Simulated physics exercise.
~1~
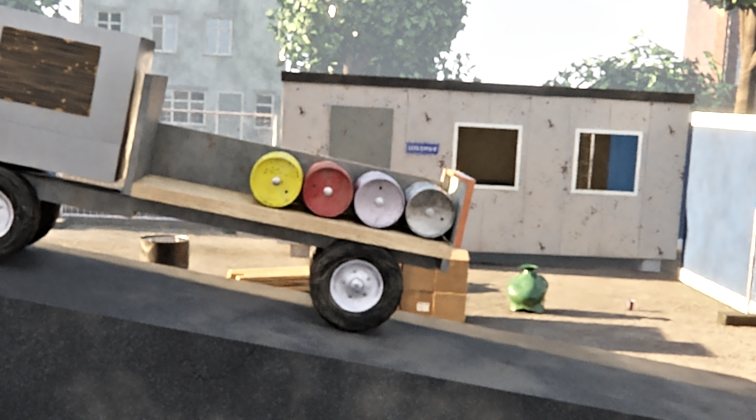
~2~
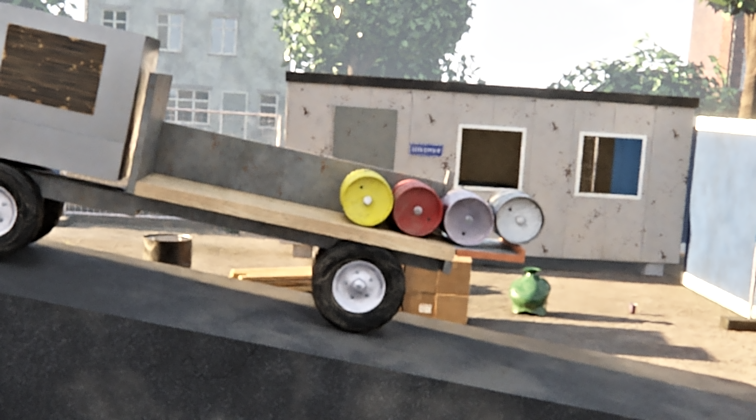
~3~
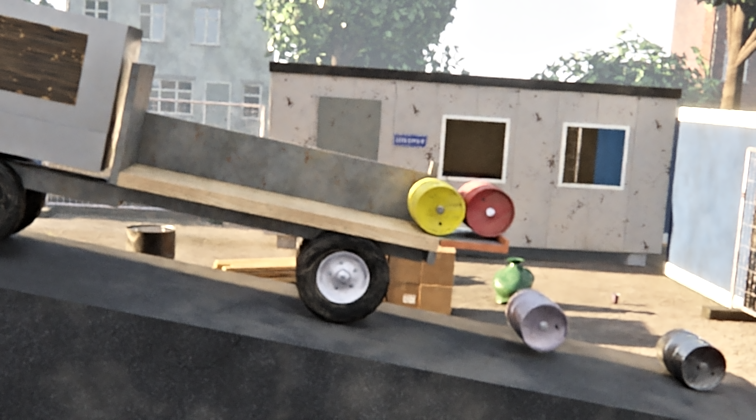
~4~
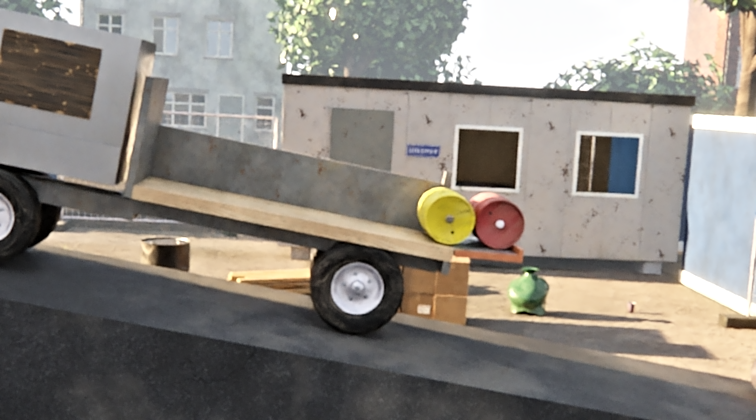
In the video, a pick-up stands nose-up on a ramp as its tailgate drops and four kegs roll right along the bed; the grey and pale ones fall onto the slope, while the yellow stops on the bed and the red on the lowered gate.
